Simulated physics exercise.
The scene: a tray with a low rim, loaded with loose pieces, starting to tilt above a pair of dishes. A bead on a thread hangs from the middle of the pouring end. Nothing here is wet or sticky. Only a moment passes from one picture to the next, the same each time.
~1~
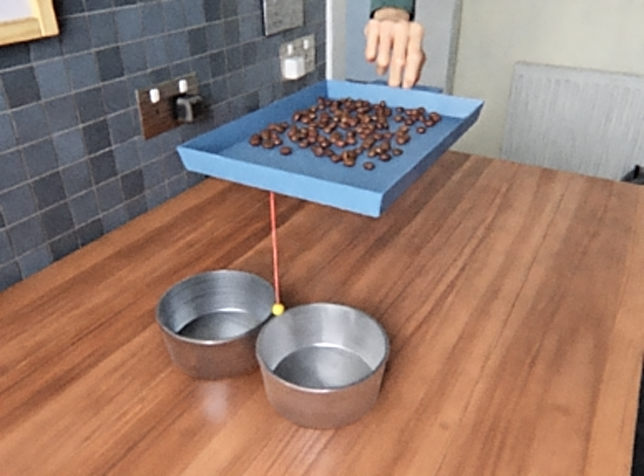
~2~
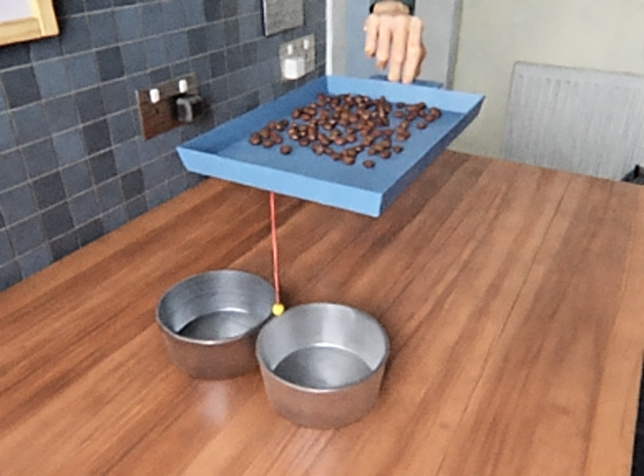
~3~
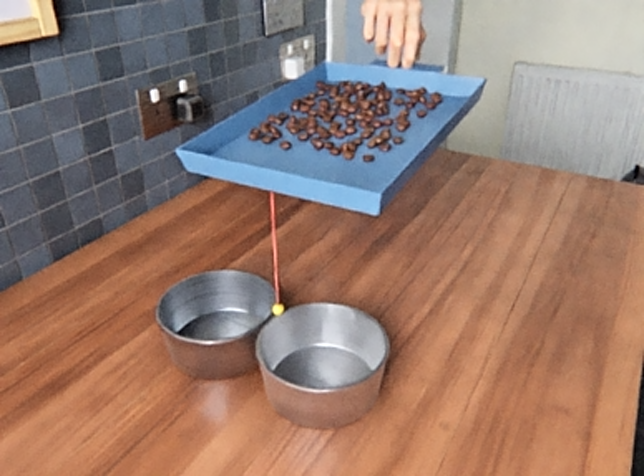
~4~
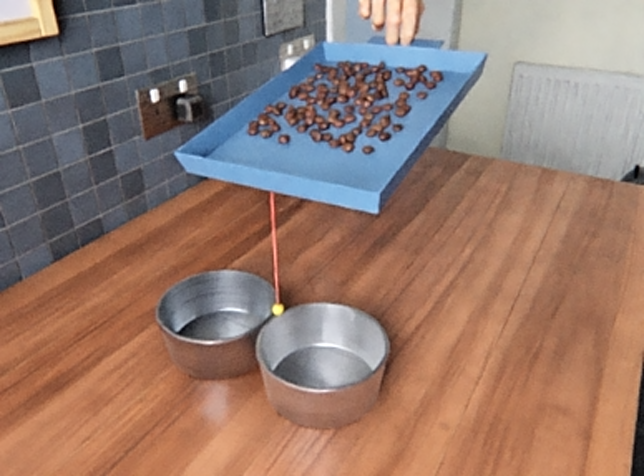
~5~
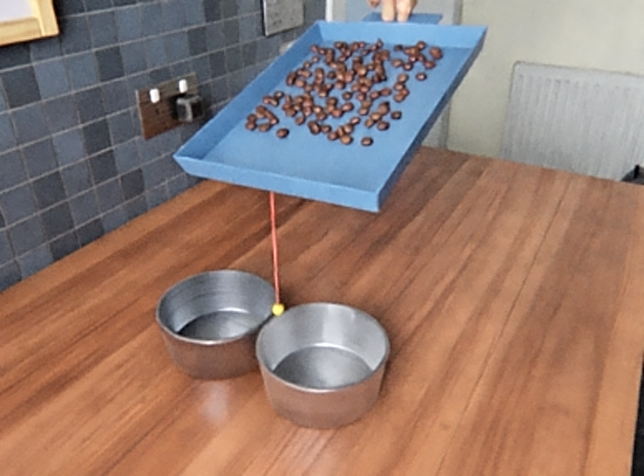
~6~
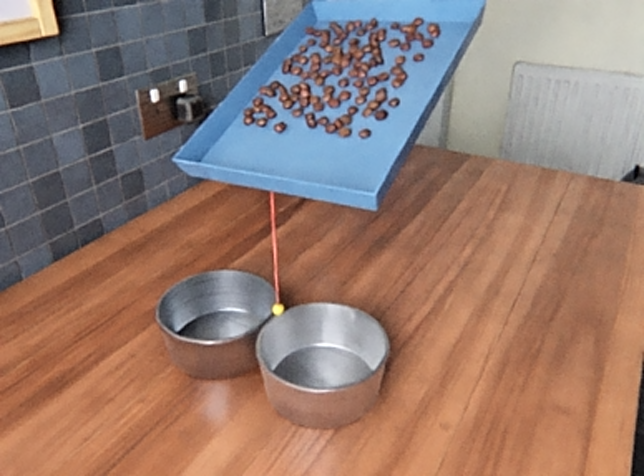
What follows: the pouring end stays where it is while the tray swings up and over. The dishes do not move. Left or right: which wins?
The left-hand dish gets more.
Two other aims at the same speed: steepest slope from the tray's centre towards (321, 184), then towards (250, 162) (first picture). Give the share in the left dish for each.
About 0 and 90 per cent.
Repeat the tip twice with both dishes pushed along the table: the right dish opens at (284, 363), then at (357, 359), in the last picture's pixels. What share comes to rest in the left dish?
Near 70 % and 50 %.
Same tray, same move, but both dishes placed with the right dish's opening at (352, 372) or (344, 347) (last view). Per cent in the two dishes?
Near 50 % and 40 %.
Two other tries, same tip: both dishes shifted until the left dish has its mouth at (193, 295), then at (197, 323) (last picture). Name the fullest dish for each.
First the dish on the left, then the left dish.
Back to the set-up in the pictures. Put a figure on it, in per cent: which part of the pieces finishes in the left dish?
It comes to 50 per cent or so.
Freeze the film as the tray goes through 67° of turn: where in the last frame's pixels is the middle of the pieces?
At about (230, 156).
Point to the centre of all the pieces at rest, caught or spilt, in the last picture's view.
Near (203, 359).
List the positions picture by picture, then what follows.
The first picture shows corners of the pouring end (184, 146) and (379, 190), level; middle of the load (344, 126), flat chocolate drops; left dish (180, 353); right dish (289, 400); bead on its thread (278, 309).
The second picture shows corners of the pouring end (184, 147) and (378, 190), level; middle of the load (344, 123).
The third picture shows corners of the pouring end (183, 148) and (377, 190), tipped barely, lowest at the left corner; middle of the load (344, 113).
The fourth picture shows corners of the pouring end (182, 151) and (375, 189), tipped a little, lowest at the left corner; middle of the load (342, 99).
The fifth picture shows corners of the pouring end (180, 154) and (373, 189), tipped clearly, lowest at the left corner; middle of the load (340, 85).
The sixth picture shows corners of the pouring end (179, 157) and (371, 189), tipped clearly, lowest at the left corner; middle of the load (336, 71); left dish (180, 353); right dish (289, 400).
Just after the last frame, tray tipped steeply; every one on the tray.
A moment on, tray tipped past a quarter turn; roughly a third on the tray; roughly a quarter in the left dish; roughly a quarter outside both; about a tenth in the air.
Further on, tray tipped past a quarter turn; about a tenth in the right dish; roughly half in the left dish; roughly half outside both.
When it is over, tray tipped past a quarter turn; about a tenth in the right dish; roughly half in the left dish; roughly half outside both.
